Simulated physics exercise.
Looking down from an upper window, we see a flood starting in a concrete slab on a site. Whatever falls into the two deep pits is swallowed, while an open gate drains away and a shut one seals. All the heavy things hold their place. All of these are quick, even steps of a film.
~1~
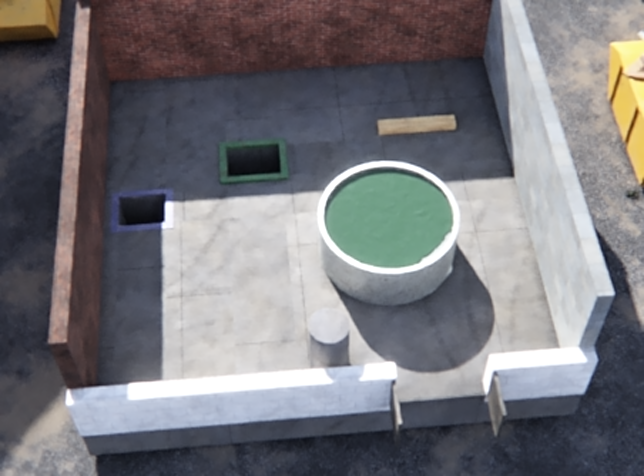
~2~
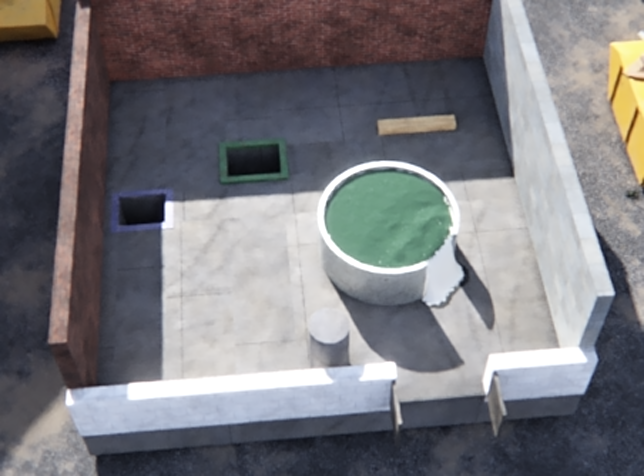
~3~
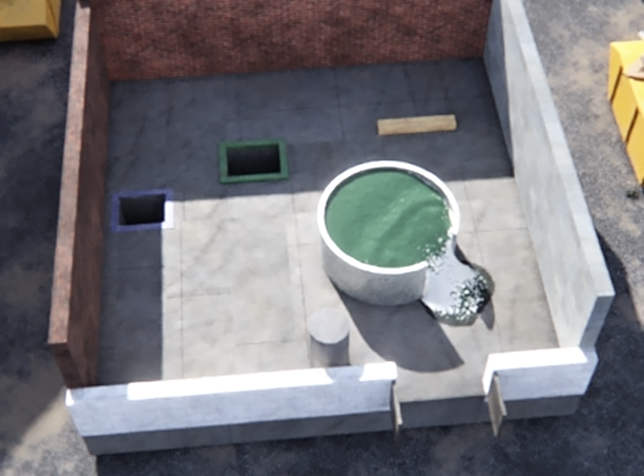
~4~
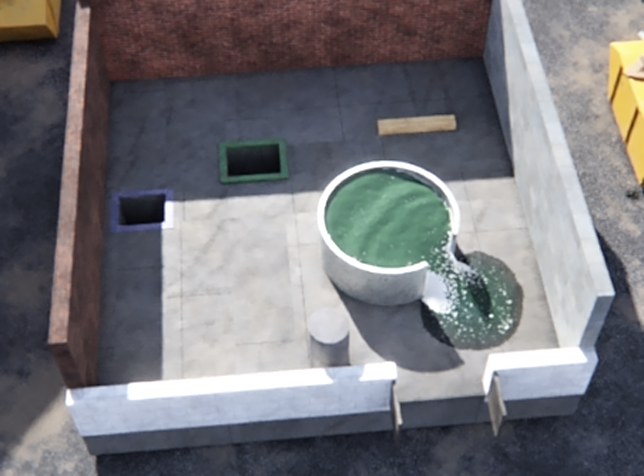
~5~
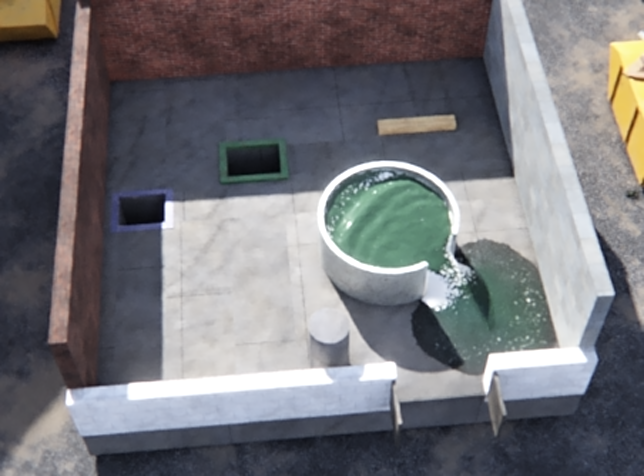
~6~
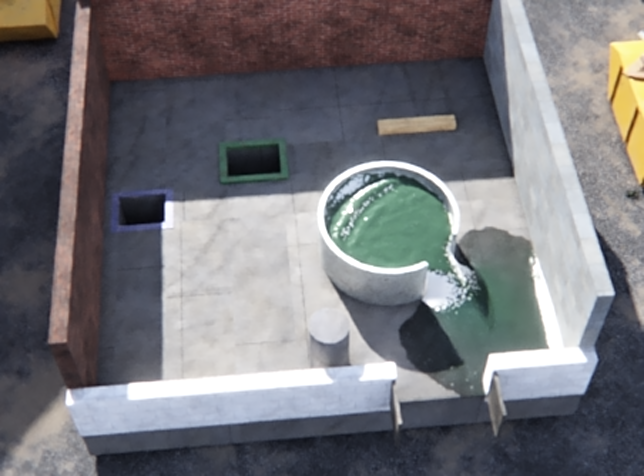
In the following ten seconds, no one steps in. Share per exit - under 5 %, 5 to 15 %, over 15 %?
In the end the gate gets a big share of it - past fifteen per cent. The blue pit gets hardly any of it - below five per cent. The green pit gets hardly any of it - below five per cent.
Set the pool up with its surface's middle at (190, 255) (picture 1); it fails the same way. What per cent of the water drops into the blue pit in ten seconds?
Blue: 8 %.
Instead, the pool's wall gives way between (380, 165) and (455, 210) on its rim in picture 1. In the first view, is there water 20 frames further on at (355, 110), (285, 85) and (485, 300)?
Result, in sequence: Inundated; inundated; inundated.
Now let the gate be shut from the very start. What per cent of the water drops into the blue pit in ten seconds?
That's 8 in a hundred for blue.
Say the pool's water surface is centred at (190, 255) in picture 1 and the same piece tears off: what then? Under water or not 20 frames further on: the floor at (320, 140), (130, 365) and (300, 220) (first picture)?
Spot 1 unwetted, spot 2 wetted, and spot 3 unwetted.
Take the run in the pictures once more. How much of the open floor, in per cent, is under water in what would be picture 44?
Roughly 55 per cent.
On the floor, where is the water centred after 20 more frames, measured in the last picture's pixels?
The spot I would choose is (433, 275).
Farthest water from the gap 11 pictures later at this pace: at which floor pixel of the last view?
Somewhere about (502, 152).
A moment on, water covers 10 % of the floor; the gate 2 %, the blue pit 0 %, the green pit 0 %.
Next, water covers 15 % of the floor; the gate 5 %, the blue pit 0 %, the green pit 0 %.
Then, water covers 30 % of the floor; the gate 12 %, the blue pit 0 %, the green pit 0 %.
Later, water covers 55 % of the floor; the gate 21 %, the blue pit 0 %, the green pit 0 %.
In the end, water covers 85 % of the floor; the gate 30 %, the blue pit 1 %, the green pit 0 %.
